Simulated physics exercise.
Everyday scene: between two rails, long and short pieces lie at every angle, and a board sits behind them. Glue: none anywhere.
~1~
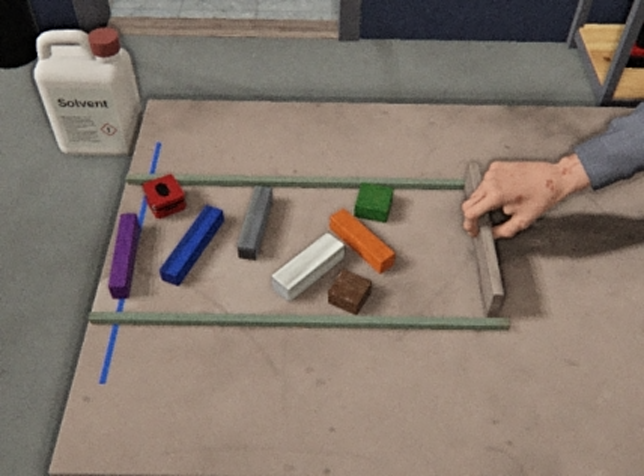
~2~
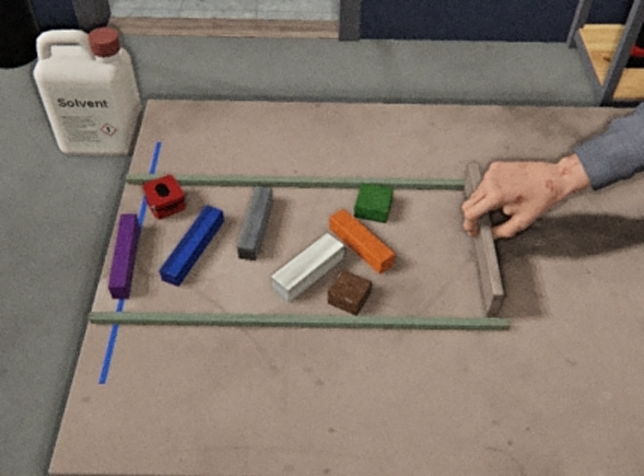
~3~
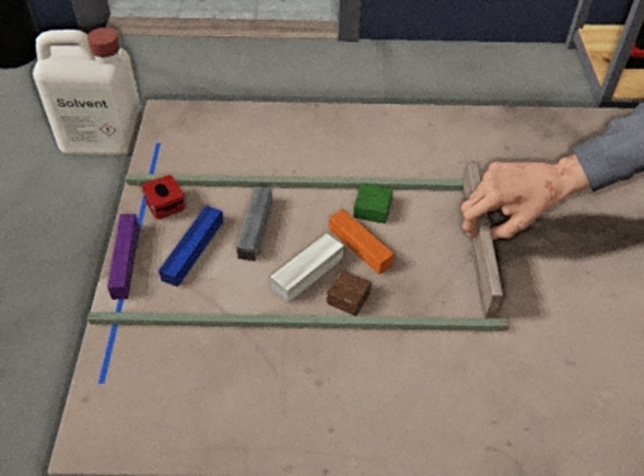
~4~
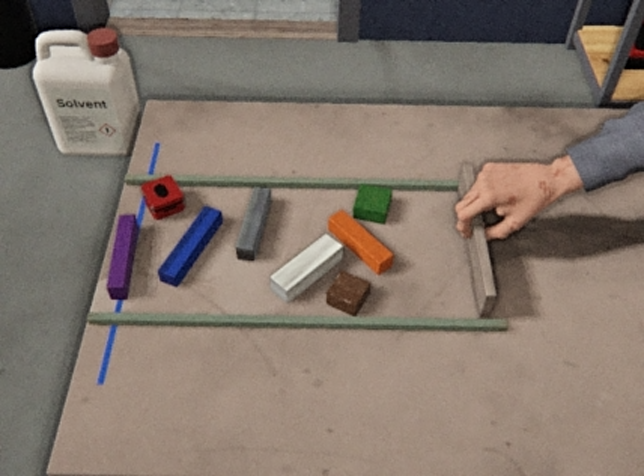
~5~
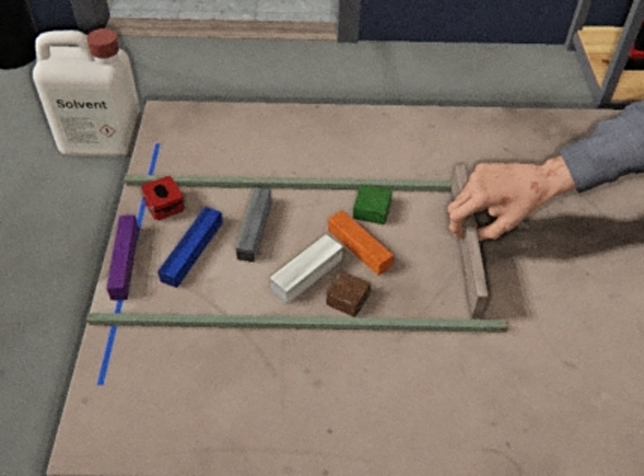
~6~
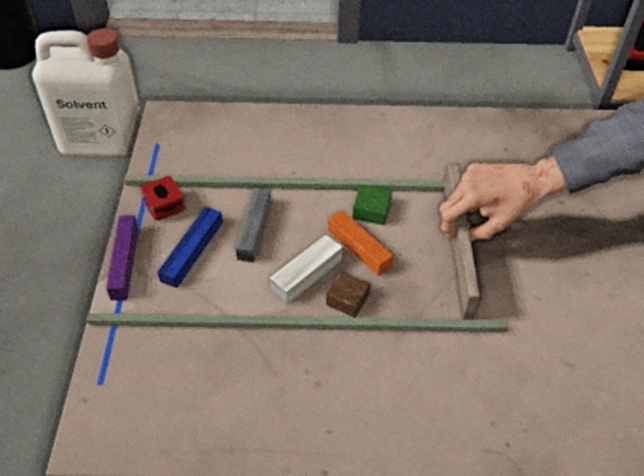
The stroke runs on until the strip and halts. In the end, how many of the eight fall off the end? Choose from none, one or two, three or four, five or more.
Final count: Five or more.
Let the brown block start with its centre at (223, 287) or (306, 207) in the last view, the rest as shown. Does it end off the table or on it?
Taking the places in order, the piece ends up below and ends up below.
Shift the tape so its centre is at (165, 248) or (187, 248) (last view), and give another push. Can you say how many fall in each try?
In the first try the count is 4, and in the second it is 3.
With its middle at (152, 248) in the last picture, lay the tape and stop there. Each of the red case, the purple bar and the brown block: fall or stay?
The red case topples off; the purple bar topples off; and the brown block stays put.
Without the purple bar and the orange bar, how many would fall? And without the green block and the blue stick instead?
Falls come to 4 the first time and 4 the other time.
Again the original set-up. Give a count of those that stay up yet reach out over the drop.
I'd put it at 2.
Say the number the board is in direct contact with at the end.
2 touch it.
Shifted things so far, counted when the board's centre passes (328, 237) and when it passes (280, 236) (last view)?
Counts: 4, 6.
A little later, none off yet; purple bar at rest near (123, 256); red case at rest near (163, 199); blue stick at rest near (191, 246).
Next, none off yet; purple bar at rest near (123, 256); red case at rest near (163, 199); blue stick shifted a little near (178, 246).
Later still, one off so far; purple bar on its side near (79, 295); red case tilted well over near (99, 201); blue stick tilted a little near (97, 246).
When it is over, the number that fall off is five or more; down, orange bar, white stick, grey stick, blue stick, red case and purple bar.
